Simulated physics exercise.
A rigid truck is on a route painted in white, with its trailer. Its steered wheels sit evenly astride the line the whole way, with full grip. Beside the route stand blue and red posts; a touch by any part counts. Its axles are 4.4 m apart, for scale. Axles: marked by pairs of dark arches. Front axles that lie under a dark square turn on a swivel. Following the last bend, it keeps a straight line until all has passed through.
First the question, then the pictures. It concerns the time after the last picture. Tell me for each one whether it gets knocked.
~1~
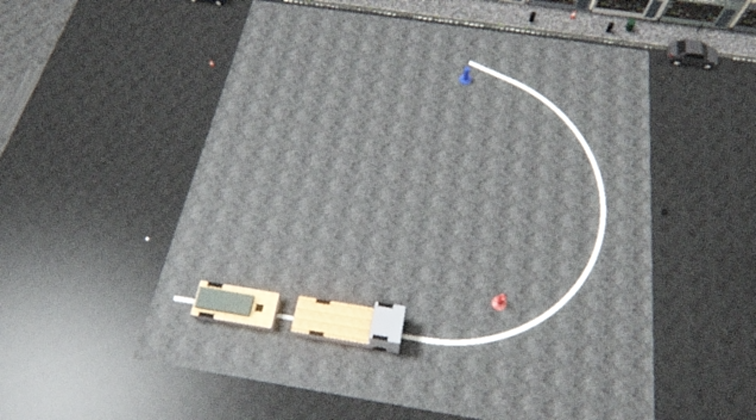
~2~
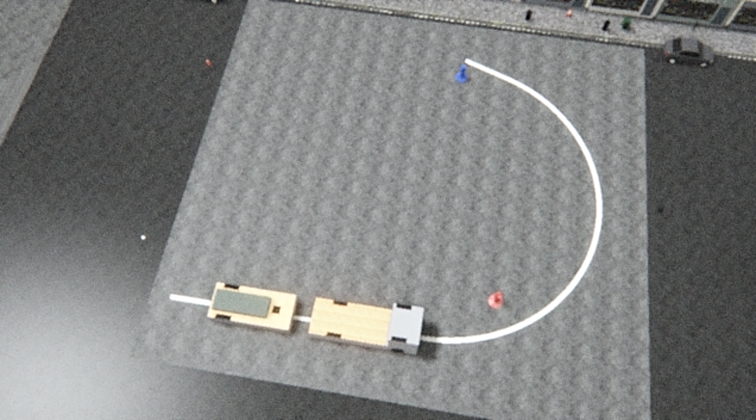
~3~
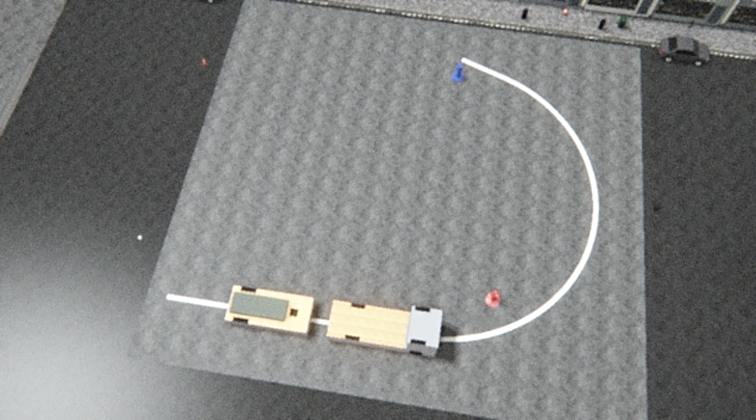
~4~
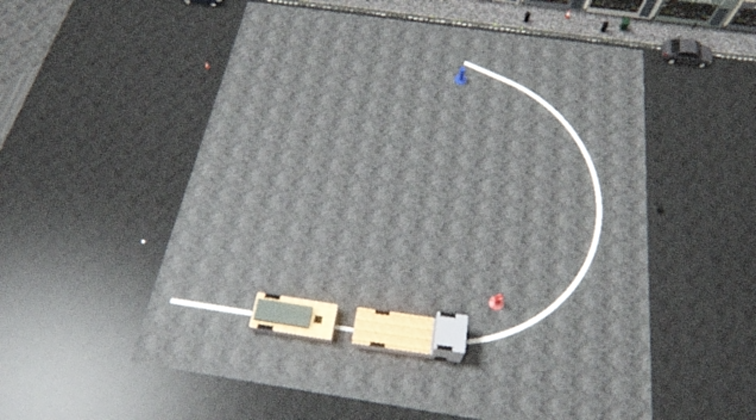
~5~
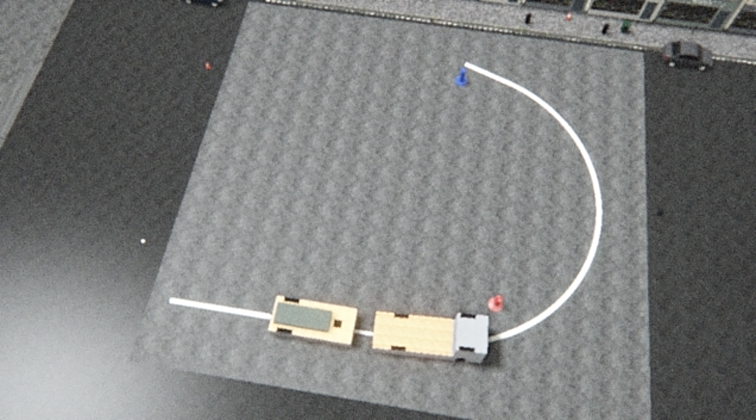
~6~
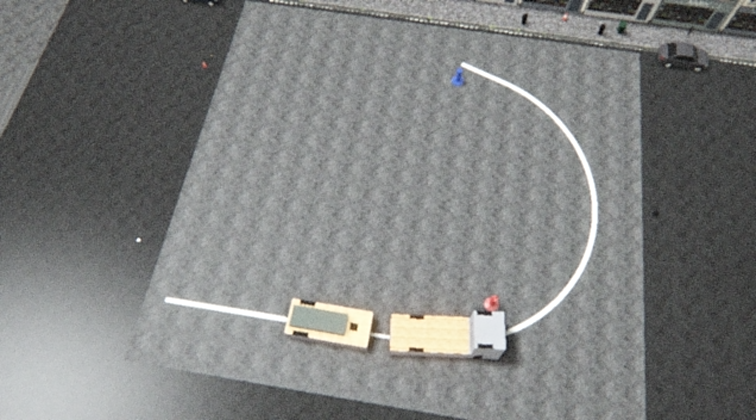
In the end blue: Clipped, red: Clipped.
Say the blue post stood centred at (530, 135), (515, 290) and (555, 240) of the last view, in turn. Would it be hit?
First struck, second struck, third struck.
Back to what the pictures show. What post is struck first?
It's the red one.
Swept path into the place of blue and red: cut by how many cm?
Blue 40 and red 60.
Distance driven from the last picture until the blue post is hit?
Contact happens once about 33.5 m more has been driven.
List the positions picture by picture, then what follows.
Nose (400, 331); last axle (211, 300); still straight; blue (466, 76), red (500, 302); 1 trailer, in the first picture.
Nose (417, 332); last axle (227, 302); still straight, in the second picture.
Nose (436, 335); last axle (245, 305); still straight, in the third picture.
Nose (461, 340); last axle (269, 312); turned 1°, in the fourth picture.
Nose (482, 341); last axle (288, 315); turned 3°, in the fifth picture.
Nose (498, 337); last axle (304, 318); turned 7°; blue (458, 78), red (493, 303), in the sixth picture.
With 4.2 m more driven, the last axle is at (362, 327) of the last picture, on the line; the rigid truck has hit red.
With 11.8 m more driven, the last axle is at (464, 326) of the last picture, 90 cm off the line.
With 33.4 m more driven, the last axle is at (565, 146) of the last picture, 145 cm off the line; the rigid truck has hit blue.
With 47.2 m more driven, the last axle is at (444, 50) of the last picture, 30 cm off the line; 2 of 2 struck in all.
